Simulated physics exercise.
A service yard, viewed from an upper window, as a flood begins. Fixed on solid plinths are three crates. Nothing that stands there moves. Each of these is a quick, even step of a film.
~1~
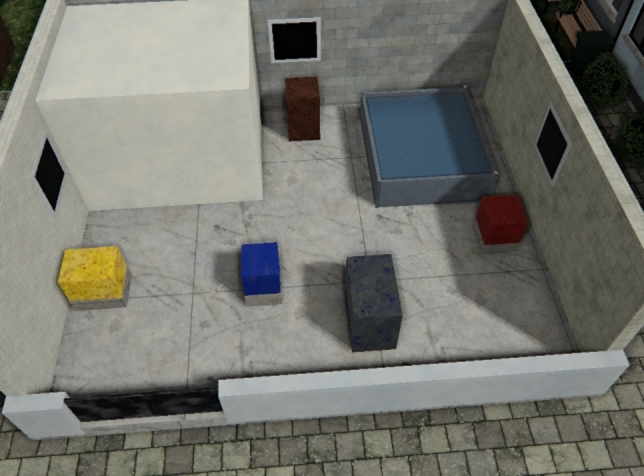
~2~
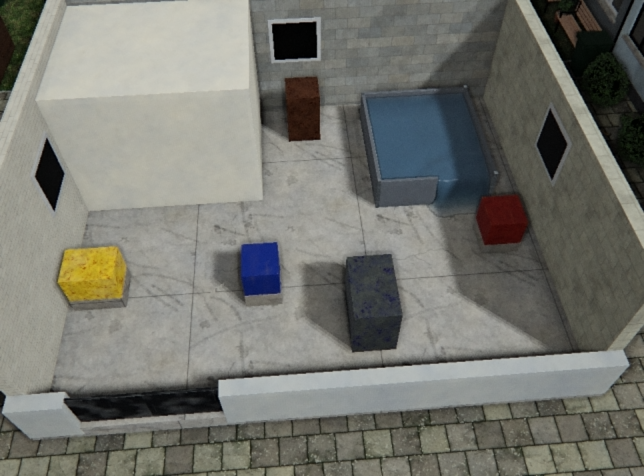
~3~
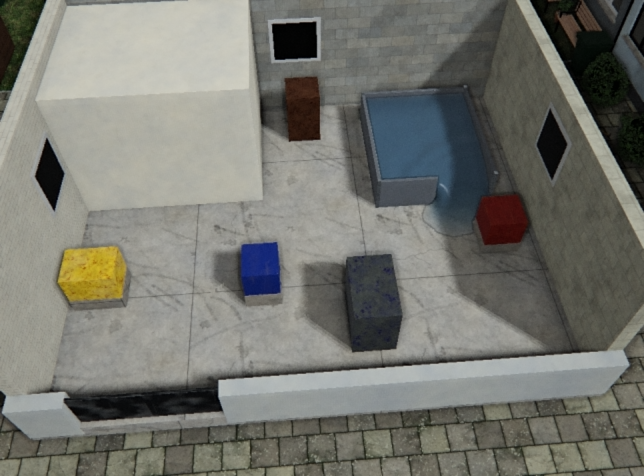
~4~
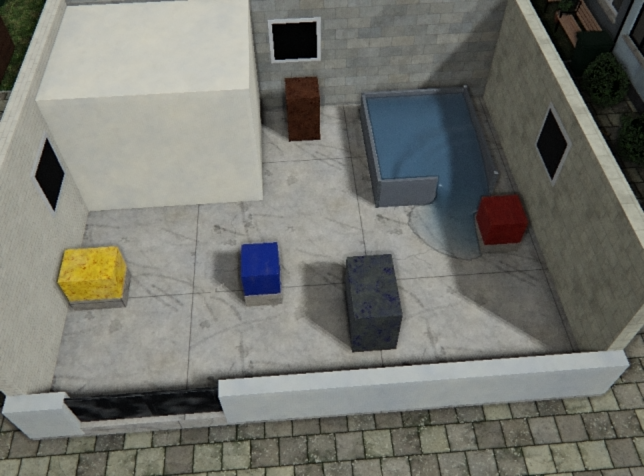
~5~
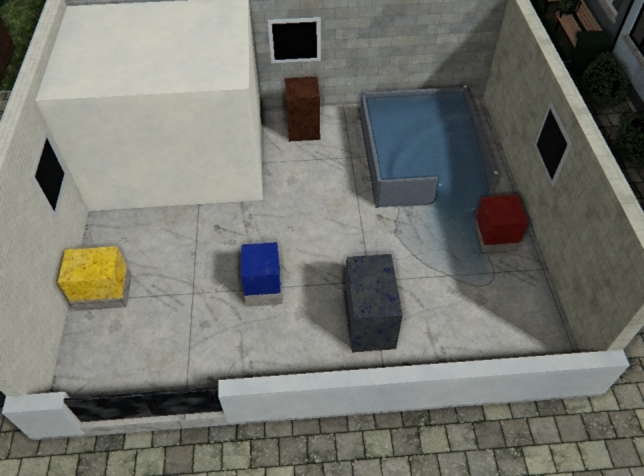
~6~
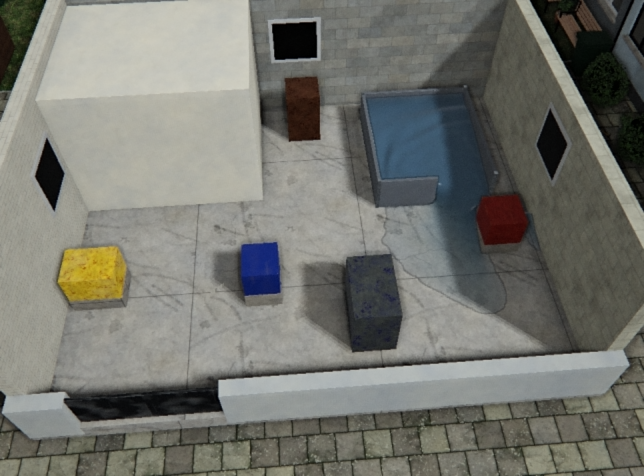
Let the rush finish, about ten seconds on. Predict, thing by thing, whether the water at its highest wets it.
In the end the red crate will be hit by the water, the yellow crate will be spared, the blue crate will be spared.
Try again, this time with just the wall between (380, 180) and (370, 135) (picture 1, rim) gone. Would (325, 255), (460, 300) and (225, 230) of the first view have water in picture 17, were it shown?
Point one: Reached. Point two: Not reached. Point three: Reached.
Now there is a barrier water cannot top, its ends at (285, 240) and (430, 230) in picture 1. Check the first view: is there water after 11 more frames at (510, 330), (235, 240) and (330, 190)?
The first point comes out inundated, the next unwetted, the last unwetted.
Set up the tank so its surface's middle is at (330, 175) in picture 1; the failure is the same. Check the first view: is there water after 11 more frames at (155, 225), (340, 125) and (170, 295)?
Results in order - left untouched, left untouched, left untouched.
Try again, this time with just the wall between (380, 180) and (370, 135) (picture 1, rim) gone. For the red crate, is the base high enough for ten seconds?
In short: The red one remains dry.
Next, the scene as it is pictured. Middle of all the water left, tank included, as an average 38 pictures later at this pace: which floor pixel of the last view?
Near (410, 227).
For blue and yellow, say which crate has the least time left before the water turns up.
I say the one in blue.
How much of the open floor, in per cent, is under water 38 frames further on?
Some 75 per cent.
A moment on, water covers 25 % of the floor; the red crate water round its plinth, the yellow crate not reached, the blue crate not reached.
Next, water covers 35 % of the floor; the red crate water round its plinth, the yellow crate not reached, the blue crate not reached.
Then, water covers 50 % of the floor; the red crate water round its plinth, the yellow crate not reached, the blue crate water round its plinth.
Later, water covers 75 % of the floor; the red crate water round its plinth, the yellow crate water round its plinth, the blue crate water round its plinth.
In the end, water covers 100 % of the floor; the red crate was topped, the yellow crate stayed above the water, the blue crate stayed above the water.
